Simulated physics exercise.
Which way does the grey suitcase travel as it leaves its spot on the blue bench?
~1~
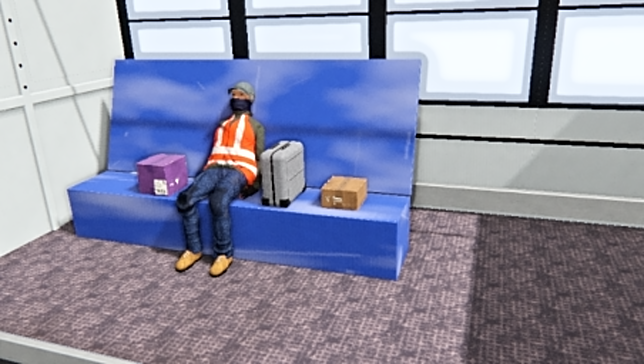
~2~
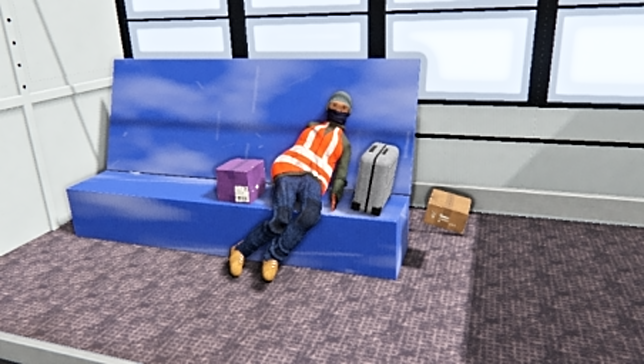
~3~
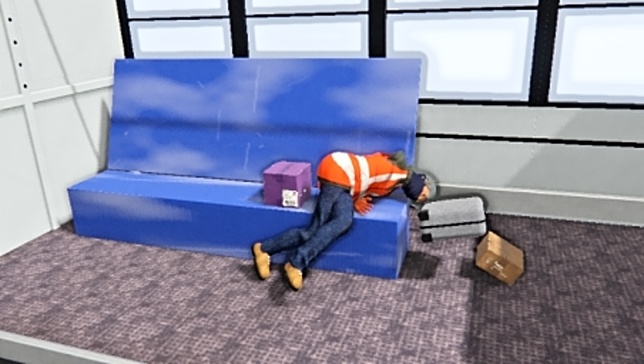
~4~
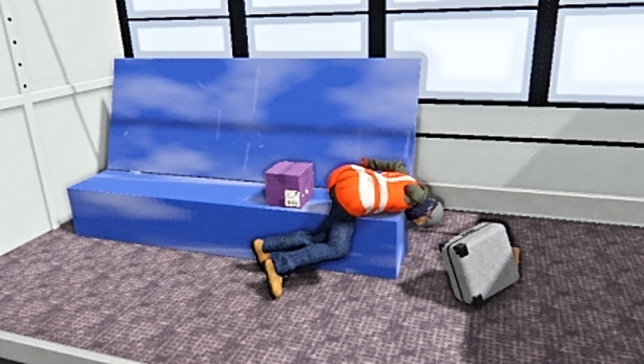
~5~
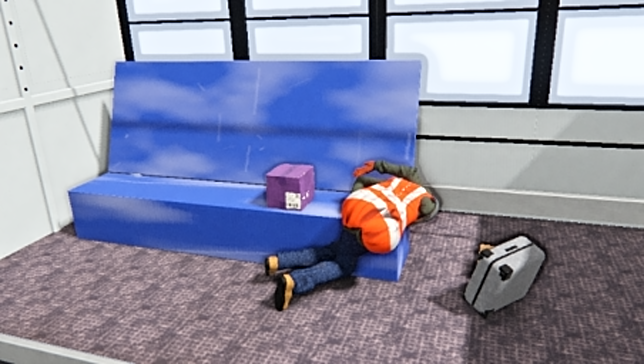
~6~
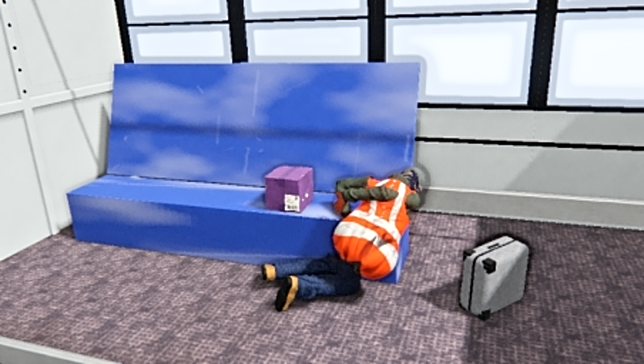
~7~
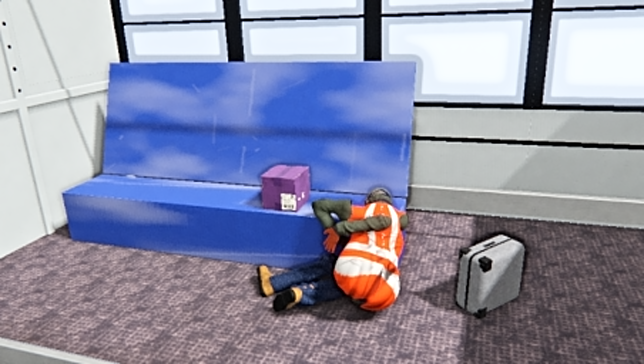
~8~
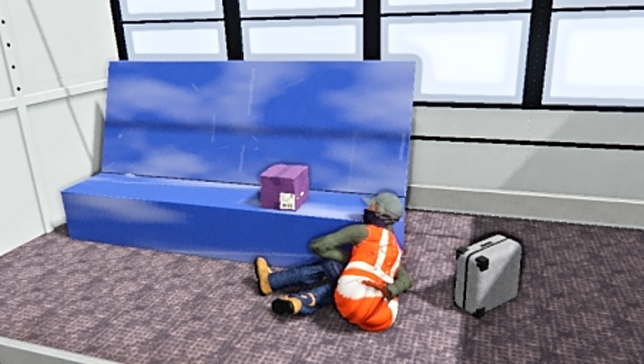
The grey suitcase travels to the right, going past the end of the bench and down onto the floor.
